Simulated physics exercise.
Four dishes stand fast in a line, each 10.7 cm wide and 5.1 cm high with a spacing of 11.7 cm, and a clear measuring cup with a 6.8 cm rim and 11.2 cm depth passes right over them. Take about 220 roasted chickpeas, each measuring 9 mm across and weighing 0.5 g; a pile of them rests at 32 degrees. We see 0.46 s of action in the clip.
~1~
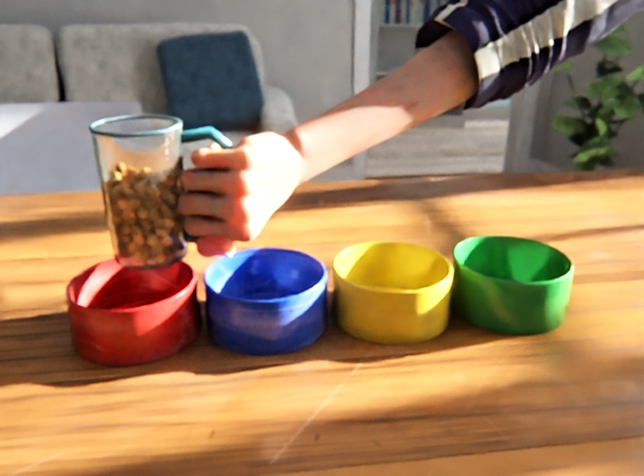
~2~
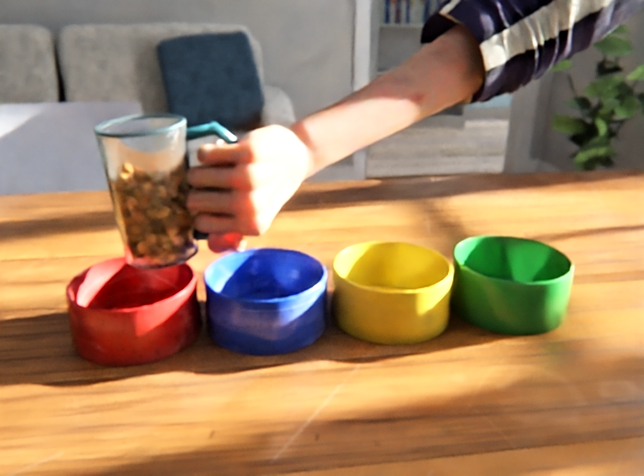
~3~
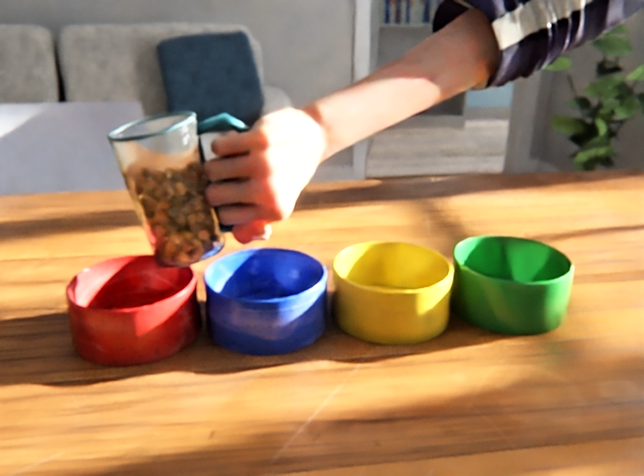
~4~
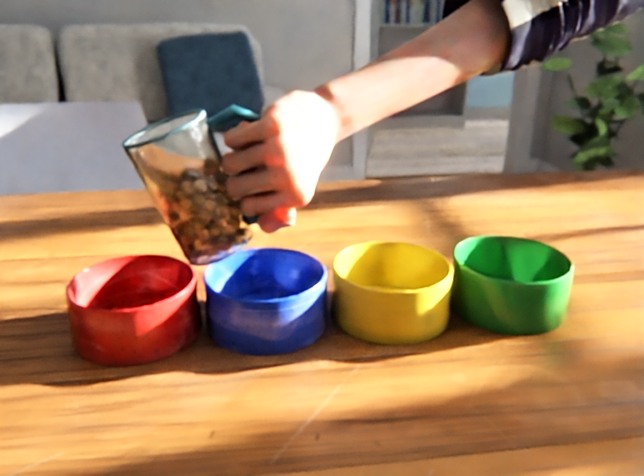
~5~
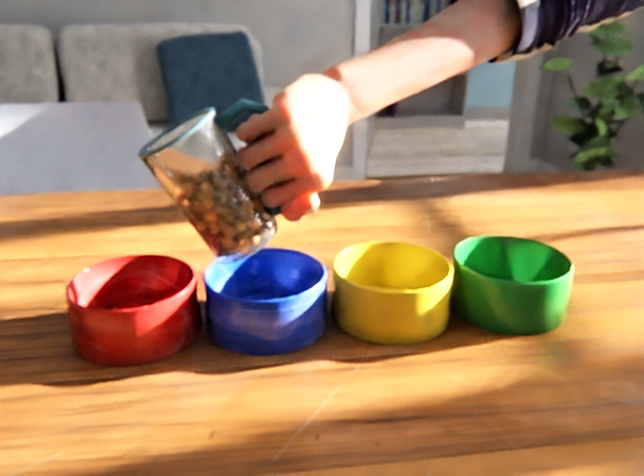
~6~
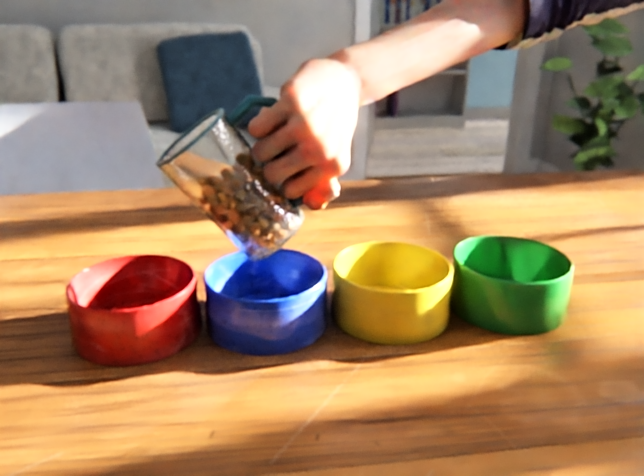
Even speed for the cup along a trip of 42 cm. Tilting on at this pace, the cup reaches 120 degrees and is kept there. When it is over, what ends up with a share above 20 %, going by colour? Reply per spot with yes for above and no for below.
Red: No, below. Blue: No, below. Green: No, below. Yellow: Yes, above. Counter: No, below.
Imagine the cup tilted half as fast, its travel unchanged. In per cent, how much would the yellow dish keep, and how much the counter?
Then the yellow dish would get 0 and the counter 0.
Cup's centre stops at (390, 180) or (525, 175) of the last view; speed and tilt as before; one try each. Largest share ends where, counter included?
First try: Blue; second try: Yellow.
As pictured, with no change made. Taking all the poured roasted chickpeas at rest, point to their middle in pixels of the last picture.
Once everything settles, the centre is around (392, 297).
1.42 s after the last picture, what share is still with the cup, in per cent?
Somewhere near 0 per cent of the load.
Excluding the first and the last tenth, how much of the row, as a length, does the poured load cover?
That stretch comes to around 7 cm.
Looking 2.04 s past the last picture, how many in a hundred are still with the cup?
It should be near 0 per cent.
Then, 0.84 s after the last picture, tilt 115 degrees; cup holds 90 %, yellow 5 %.
Then, 1.42 s after the last picture, tilt 120 degrees; cup holds 0 %, yellow 95 %.
Then, 2.04 s after the last picture, tilt 120 degrees; cup holds 0 %, yellow 95 %.
In the end, red 0 %, blue 0 %, green 0 %, yellow 95 %, counter 5 %.
